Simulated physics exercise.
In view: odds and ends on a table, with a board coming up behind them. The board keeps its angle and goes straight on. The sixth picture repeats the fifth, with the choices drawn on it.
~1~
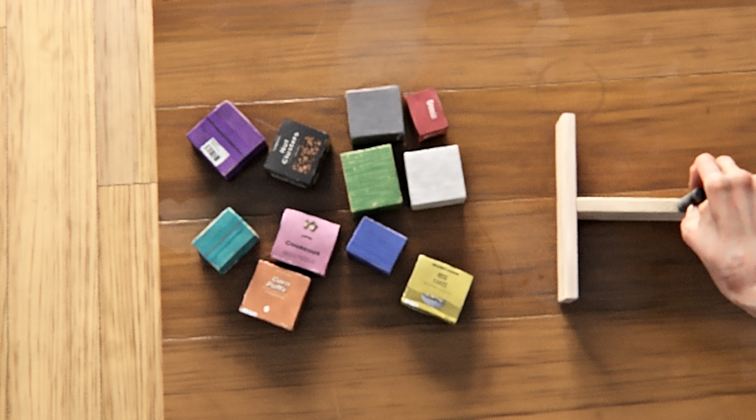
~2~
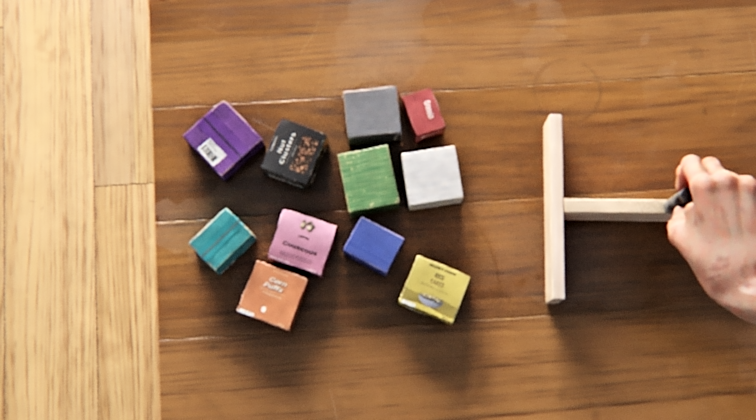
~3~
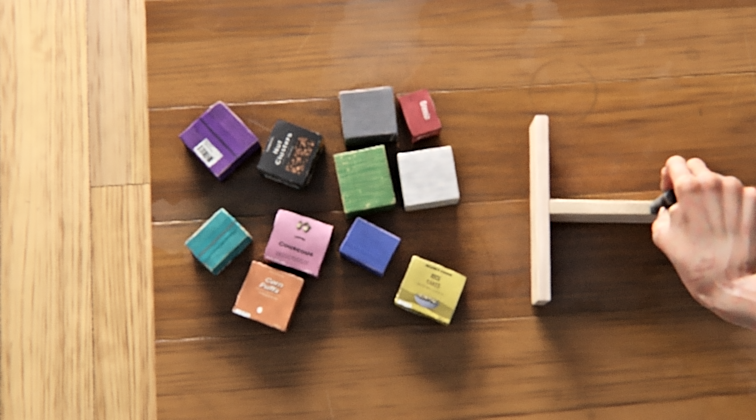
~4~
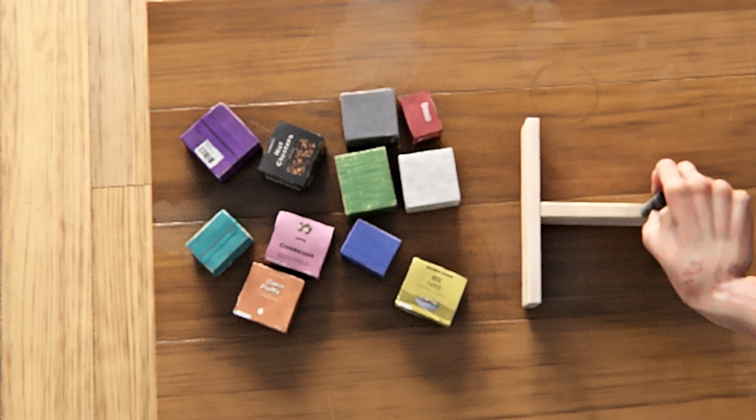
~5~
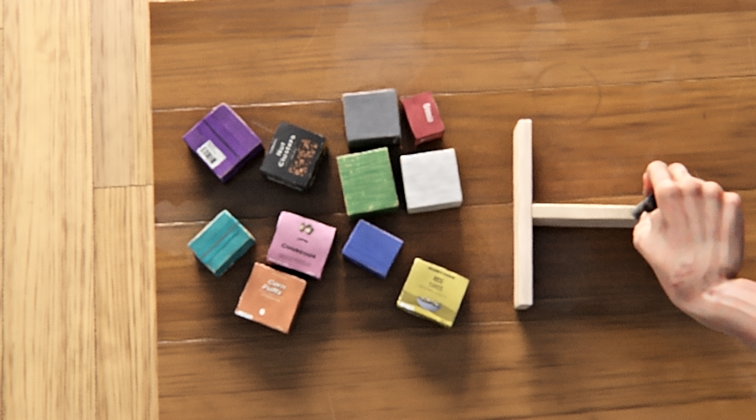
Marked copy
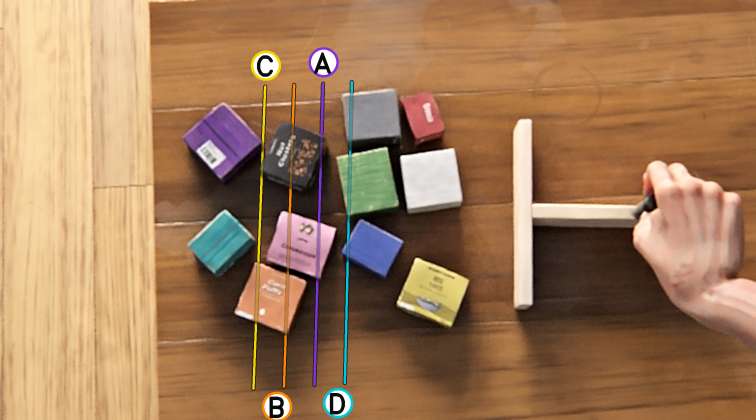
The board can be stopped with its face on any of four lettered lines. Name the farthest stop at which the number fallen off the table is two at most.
No farther than C.
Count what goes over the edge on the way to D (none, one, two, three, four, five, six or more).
By then, none.
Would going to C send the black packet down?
No.
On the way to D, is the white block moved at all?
Yes.
On the copy, A at (319, 230); B at (289, 232); C at (259, 233); D at (348, 228).
On C. First, board (429, 217); black packet (290, 157); grey block (365, 117).
Then, board (334, 222); purple box (155, 120); turquoise box (198, 247).
Finally, board (261, 227); turquoise box over the edge; purple box over the edge; two fallen.
By contrast, A is within the limit but short; B is within the limit but short; D is within the limit but short.
